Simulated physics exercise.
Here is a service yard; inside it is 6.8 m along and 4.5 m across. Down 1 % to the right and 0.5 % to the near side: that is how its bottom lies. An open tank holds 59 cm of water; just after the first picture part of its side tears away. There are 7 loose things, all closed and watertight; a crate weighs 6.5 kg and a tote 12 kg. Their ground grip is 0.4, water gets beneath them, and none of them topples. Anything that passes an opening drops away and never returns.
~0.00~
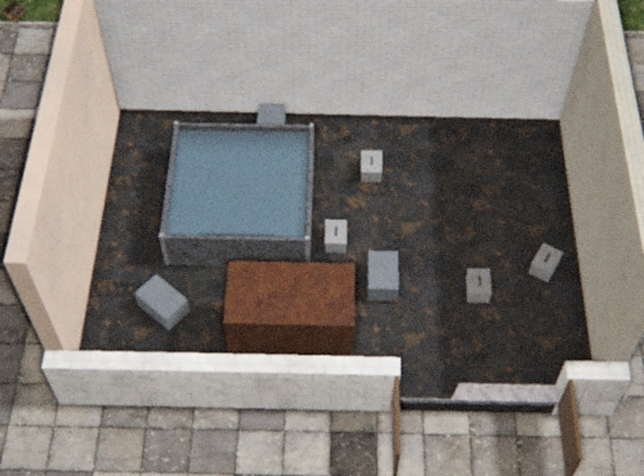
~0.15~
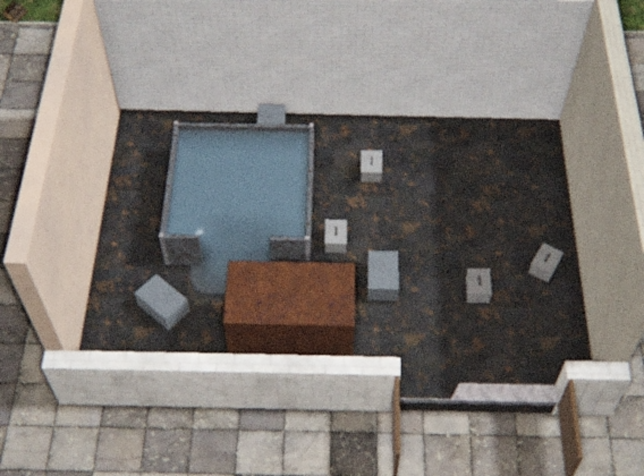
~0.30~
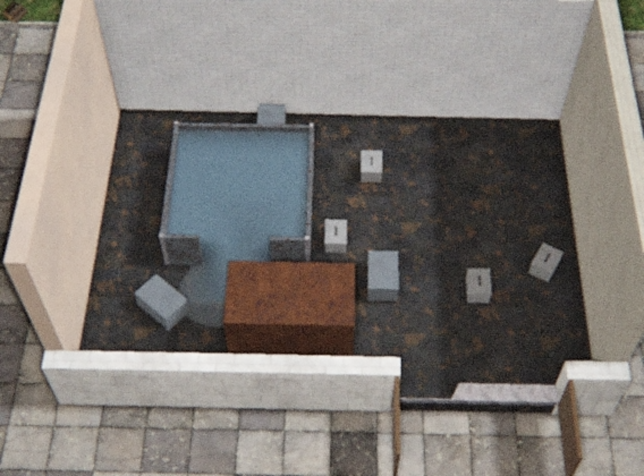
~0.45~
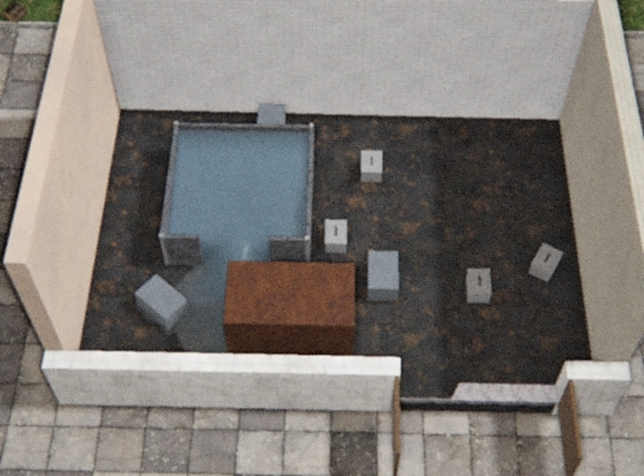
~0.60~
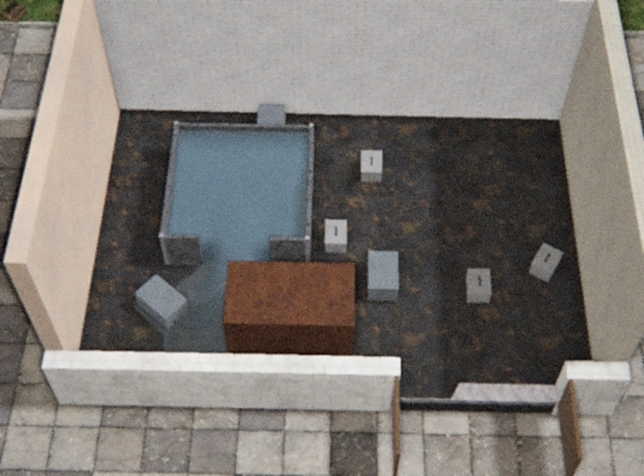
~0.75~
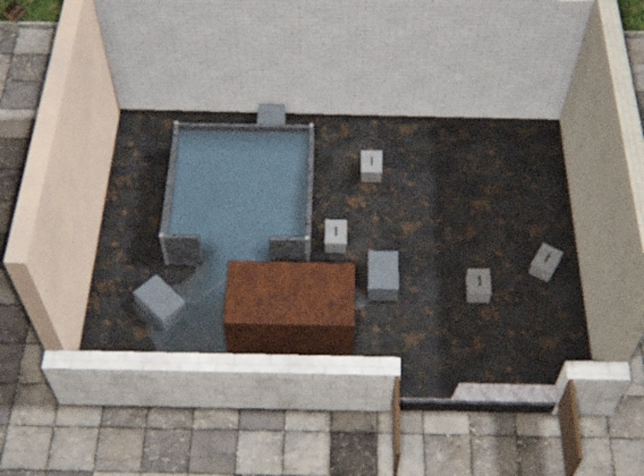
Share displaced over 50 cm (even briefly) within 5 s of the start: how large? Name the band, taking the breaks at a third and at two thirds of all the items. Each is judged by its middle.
Central band.
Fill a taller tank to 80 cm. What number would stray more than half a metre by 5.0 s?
That would make 4 of them.
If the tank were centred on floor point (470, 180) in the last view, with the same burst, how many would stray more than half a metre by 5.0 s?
That would give 1.
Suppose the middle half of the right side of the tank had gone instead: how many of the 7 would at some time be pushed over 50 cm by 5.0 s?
The answer then is 5.
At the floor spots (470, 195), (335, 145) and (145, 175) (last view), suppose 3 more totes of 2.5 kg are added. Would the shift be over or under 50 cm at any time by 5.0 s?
The first comes out beyond the limit, the second within the limit, the third beyond the limit.
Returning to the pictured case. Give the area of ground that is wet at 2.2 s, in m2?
Wet: Near 17 m2.
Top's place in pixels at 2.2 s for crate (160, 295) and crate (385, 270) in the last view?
Approx. (132, 285); approx. (502, 240).
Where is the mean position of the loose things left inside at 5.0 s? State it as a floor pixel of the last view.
Around (396, 222).
After 1.1 s 0 of 7 are over 50 cm from their spots; 0 afloat.
After 2.2 s 1 of 7 are over 50 cm from their spots; 1 afloat.
After 3.5 s 2 of 7 are over 50 cm from their spots; 0 afloat.
After 5.0 s 3 of 7 are over 50 cm from their spots, and 4 have been at some point; 2 afloat.
